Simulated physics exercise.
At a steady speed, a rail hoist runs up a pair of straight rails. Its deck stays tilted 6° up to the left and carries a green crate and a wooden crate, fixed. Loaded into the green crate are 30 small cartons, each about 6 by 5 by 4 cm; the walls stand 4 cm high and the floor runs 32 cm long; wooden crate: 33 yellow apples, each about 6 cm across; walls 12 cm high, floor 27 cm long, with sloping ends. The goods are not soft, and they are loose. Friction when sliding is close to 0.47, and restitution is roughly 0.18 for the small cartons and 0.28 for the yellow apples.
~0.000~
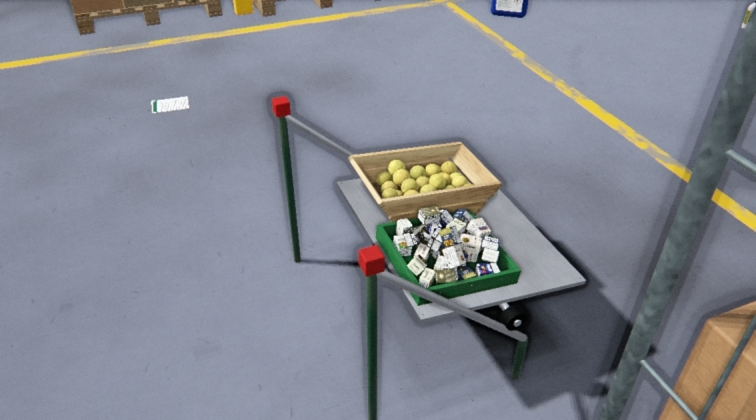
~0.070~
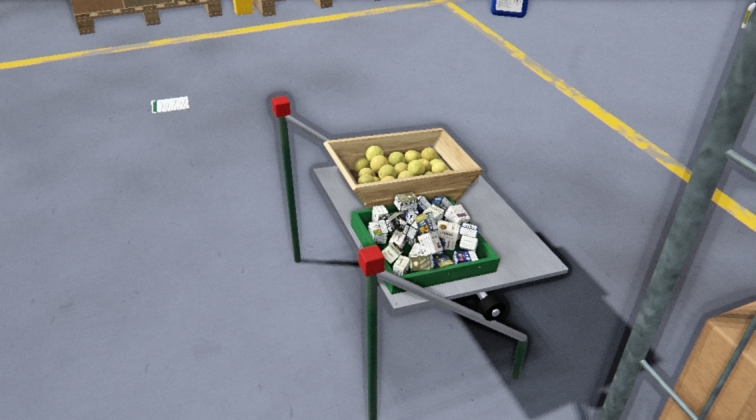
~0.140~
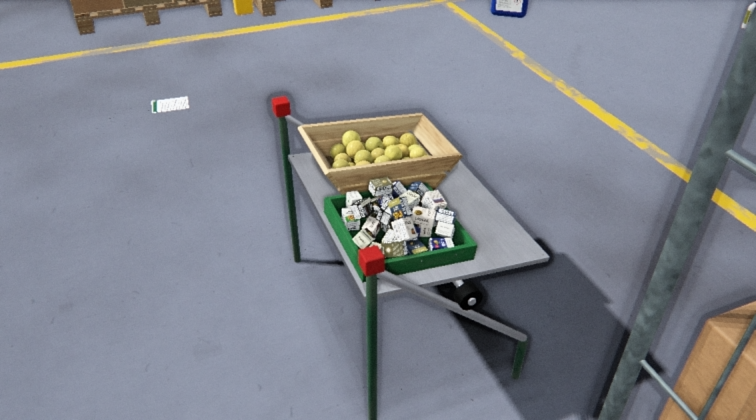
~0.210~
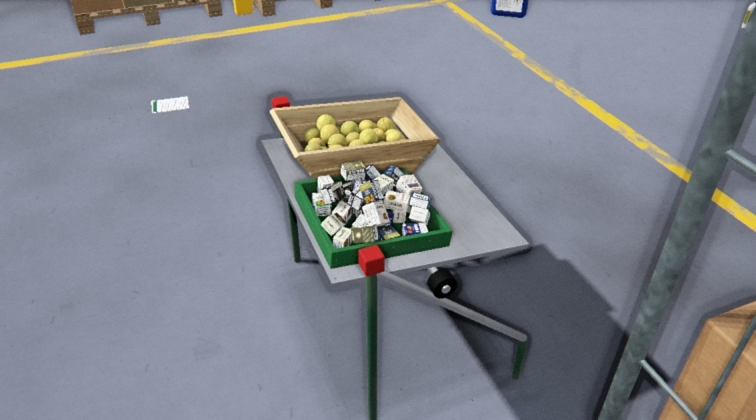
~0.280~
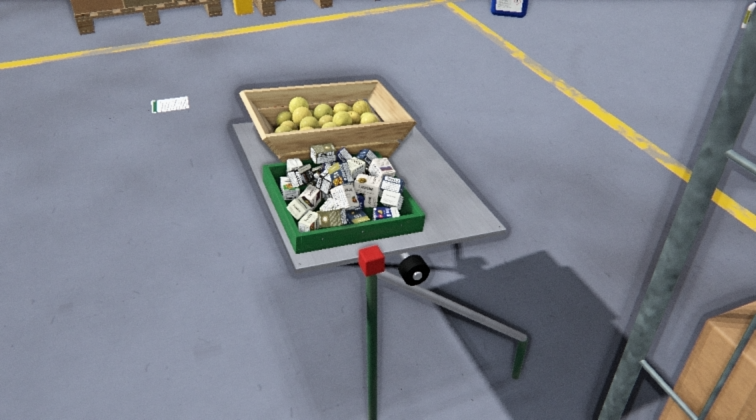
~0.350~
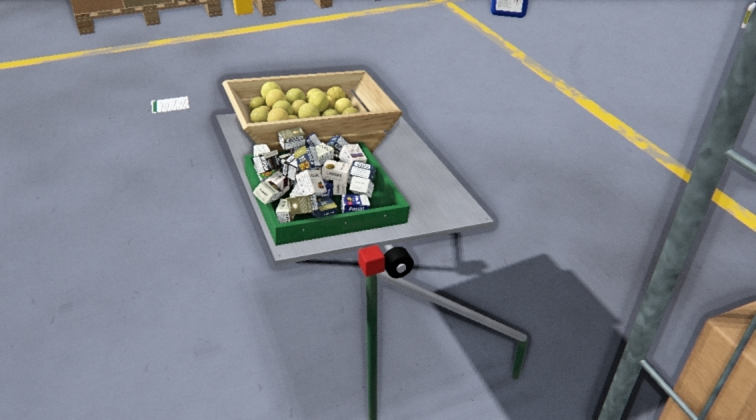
A flat grey platform carries two open containers in a warehouse-like space with a grey floor and yellow lines, seen from above by a still camera. A wooden crate of round yellow fruit sits behind a green crate heaped with small, mostly white cartons, near two red-capped green posts. The platform glides steadily up and left along slanting rails, both loads riding with it.
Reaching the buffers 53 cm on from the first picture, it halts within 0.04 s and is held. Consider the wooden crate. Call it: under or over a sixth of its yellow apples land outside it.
Under.
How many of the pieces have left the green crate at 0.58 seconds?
Count for the green crate: Roughly 8.
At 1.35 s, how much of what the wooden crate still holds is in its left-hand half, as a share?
60 per cent or so.
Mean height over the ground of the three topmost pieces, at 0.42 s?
Height, averaged: Around 90 cm.
After 0.42 s, green crate 28 in, 2 out and wooden crate 33 in, 0 out.
After 0.58 s, green crate 22 in, 8 out and wooden crate 32 in, 1 out.
After 0.80 s, green crate 22 in, 8 out and wooden crate 32 in, 1 out.
Final count (at 1.35 s), green crate 22 in, 8 out and wooden crate 32 in, 1 out. Asked share, 1 of 33, 3 per cent.
